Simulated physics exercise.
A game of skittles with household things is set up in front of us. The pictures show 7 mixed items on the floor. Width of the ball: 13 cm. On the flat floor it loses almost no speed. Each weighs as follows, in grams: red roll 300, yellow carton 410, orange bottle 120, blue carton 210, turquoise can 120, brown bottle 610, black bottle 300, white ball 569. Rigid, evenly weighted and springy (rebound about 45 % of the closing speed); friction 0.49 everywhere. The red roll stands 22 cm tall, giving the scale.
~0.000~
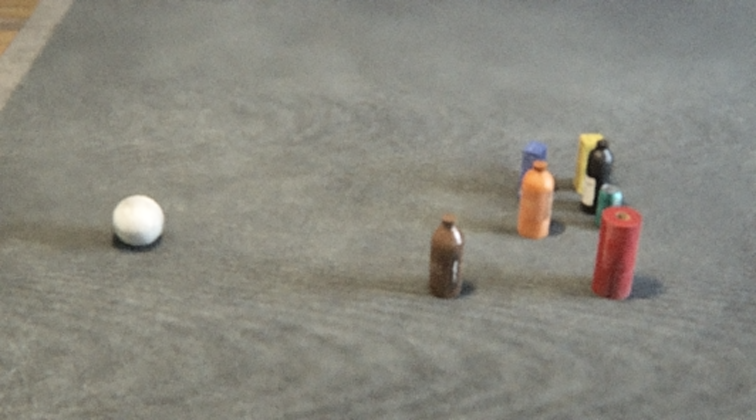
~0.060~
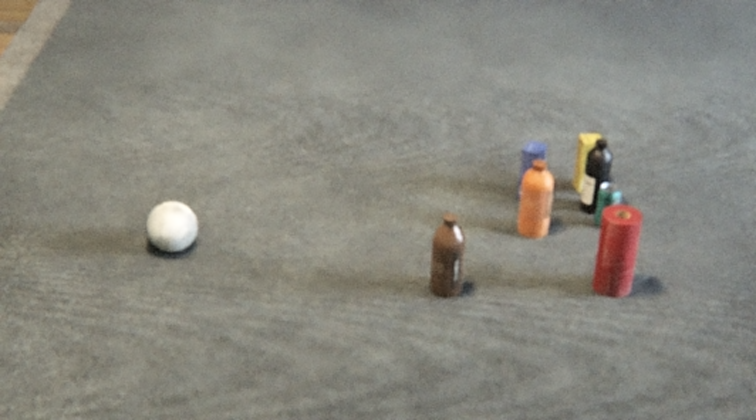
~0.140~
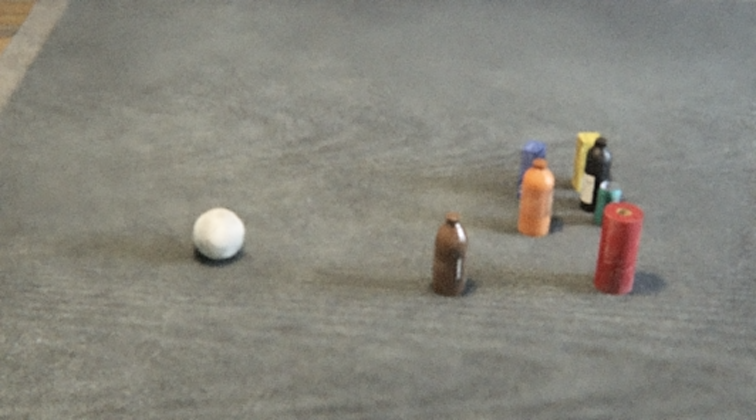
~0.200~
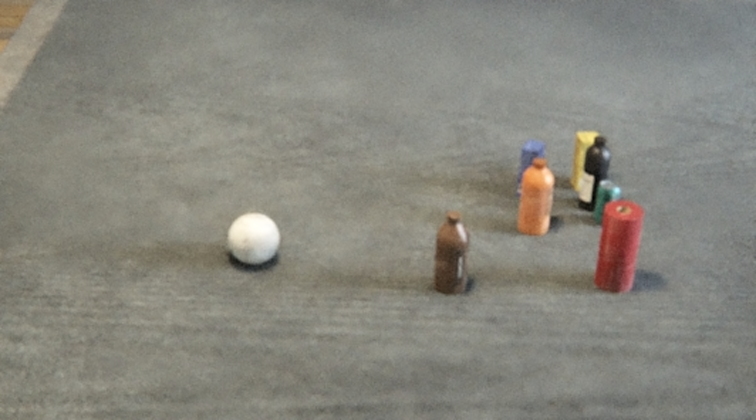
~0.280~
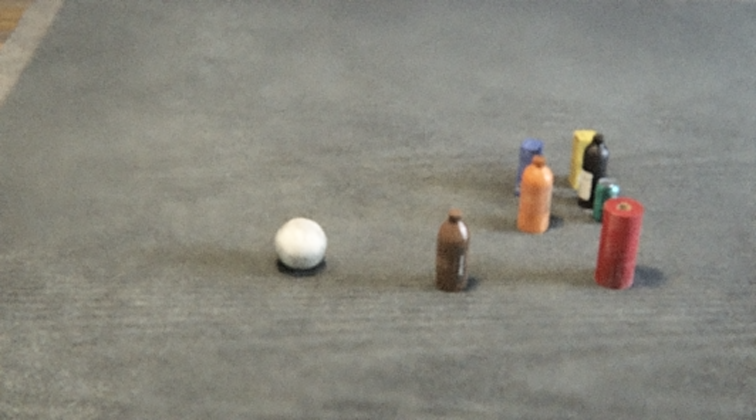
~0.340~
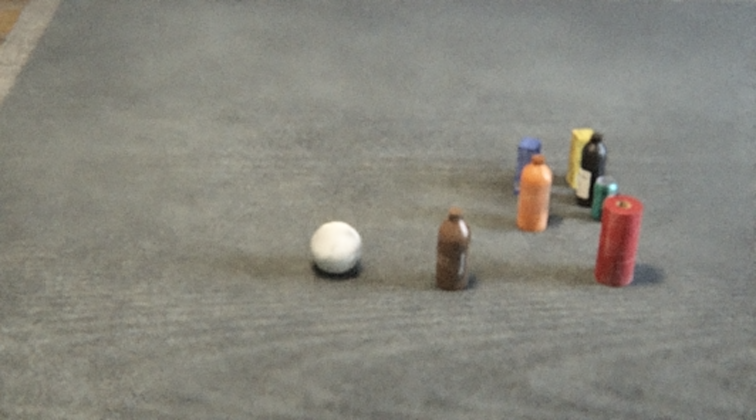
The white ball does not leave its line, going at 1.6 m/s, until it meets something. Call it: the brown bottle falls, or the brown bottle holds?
It falls.
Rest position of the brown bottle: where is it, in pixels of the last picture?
Around (539, 279).
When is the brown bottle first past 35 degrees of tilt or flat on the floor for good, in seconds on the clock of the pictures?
Time: Approximately 0.7 s.
Around 0.64 s, 78 cm rolled; white ball near (434, 260); brown bottle at 31° to upright near (496, 250).
Around 0.94 s, 83 cm rolled; white ball near (453, 264); brown bottle on its side near (538, 280).
Finally (4.0 s), on their side or leaning hard on the floor, brown bottle; the other 6 still in place (within 8 cm). Final places as that camera would see them, brown bottle near (539, 279).
